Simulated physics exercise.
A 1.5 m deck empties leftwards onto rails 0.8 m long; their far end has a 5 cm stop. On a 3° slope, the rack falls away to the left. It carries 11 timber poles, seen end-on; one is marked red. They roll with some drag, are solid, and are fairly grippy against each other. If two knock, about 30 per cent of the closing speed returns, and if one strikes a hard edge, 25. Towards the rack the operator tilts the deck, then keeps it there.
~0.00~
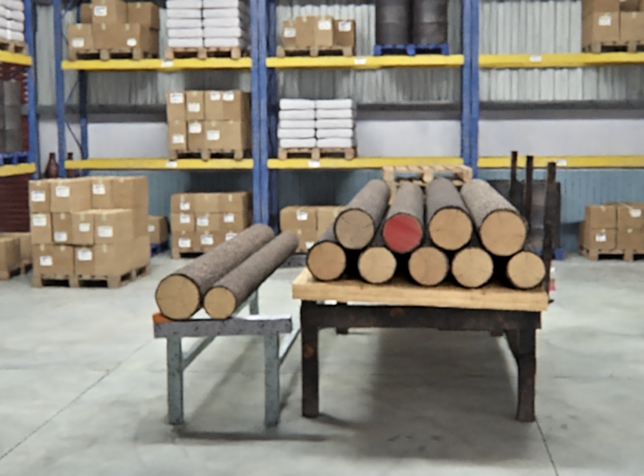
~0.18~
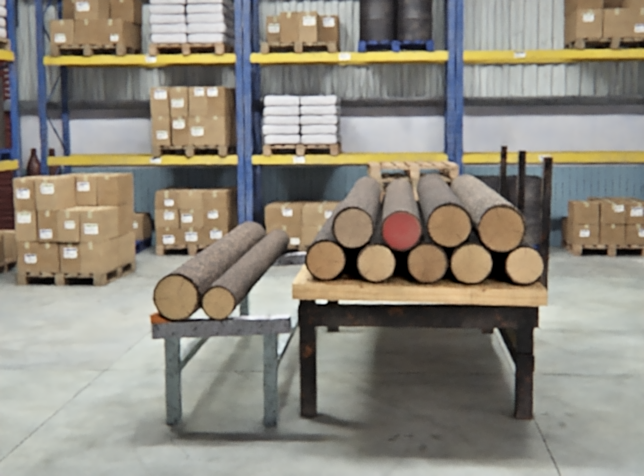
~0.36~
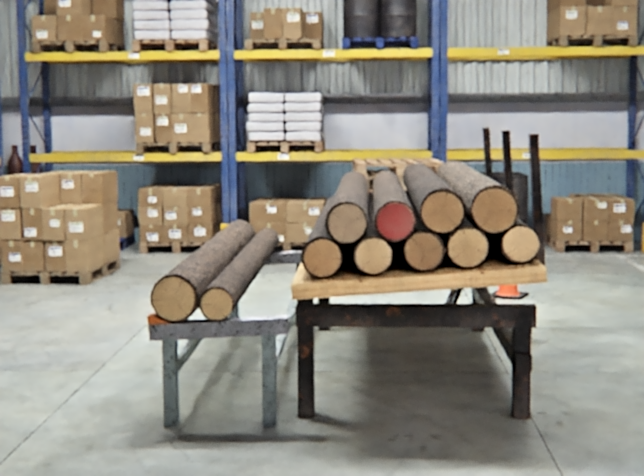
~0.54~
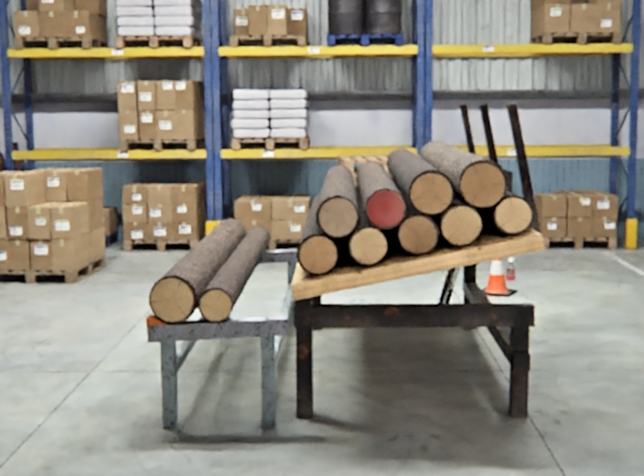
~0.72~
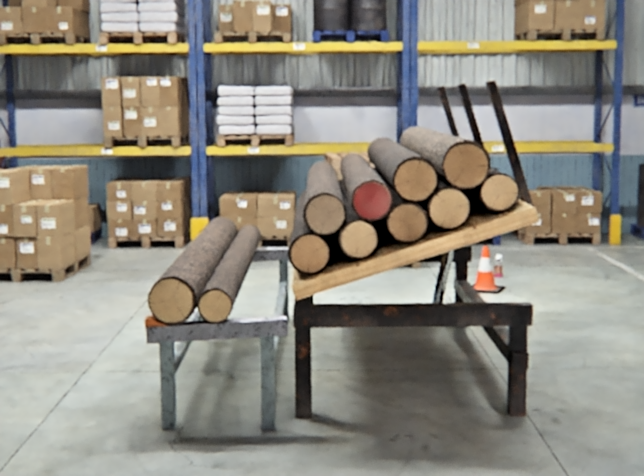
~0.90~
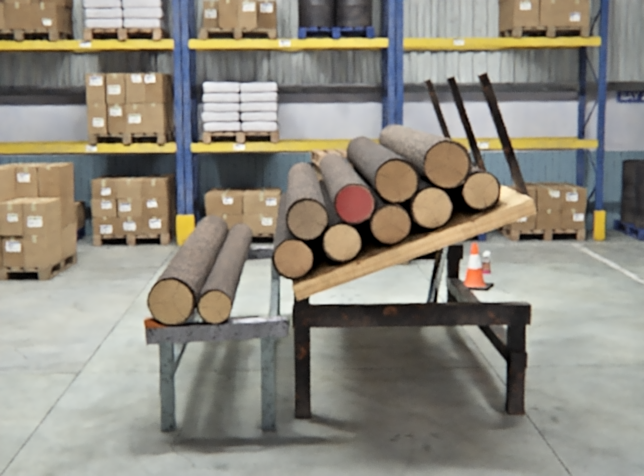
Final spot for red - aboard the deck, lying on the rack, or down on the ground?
I would say down on the ground.
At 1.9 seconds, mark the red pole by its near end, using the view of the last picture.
Estimated pixel position: About (174, 218).
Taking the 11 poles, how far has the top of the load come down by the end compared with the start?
0 cm.
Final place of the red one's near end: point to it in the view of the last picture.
It comes to rest at about (138, 412).
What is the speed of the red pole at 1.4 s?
About 1.5 m/s.
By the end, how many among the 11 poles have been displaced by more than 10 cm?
The tally comes to 11.
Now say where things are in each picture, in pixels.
The first frame shows red at (403, 233); deck tilted 2° back; stop top at (154, 316).
The second frame shows red at (401, 231); deck tilted 1° back.
The third frame shows red at (395, 221); deck tilted 4° to the rack.
The fourth frame shows red at (386, 209); deck tilted 11° to the rack.
The fifth frame shows red at (372, 201); deck tilted 18° to the rack.
The sixth frame shows red at (354, 204); deck tilted 20° to the rack.
After 1.4 s, red is up on others, 75 cm from the rack's far end, rolling left; 0 of 11 over the stop.
After 1.9 s, red is up on others, 25 cm from the rack's far end, rolling left; 0 of 11 over the stop.
After 2.5 s, red is beyond the stop and falling; 3 of 11 over the stop.
At rest (4.0 s), red is over the stop, on the ground; 3 of 11 over the stop.
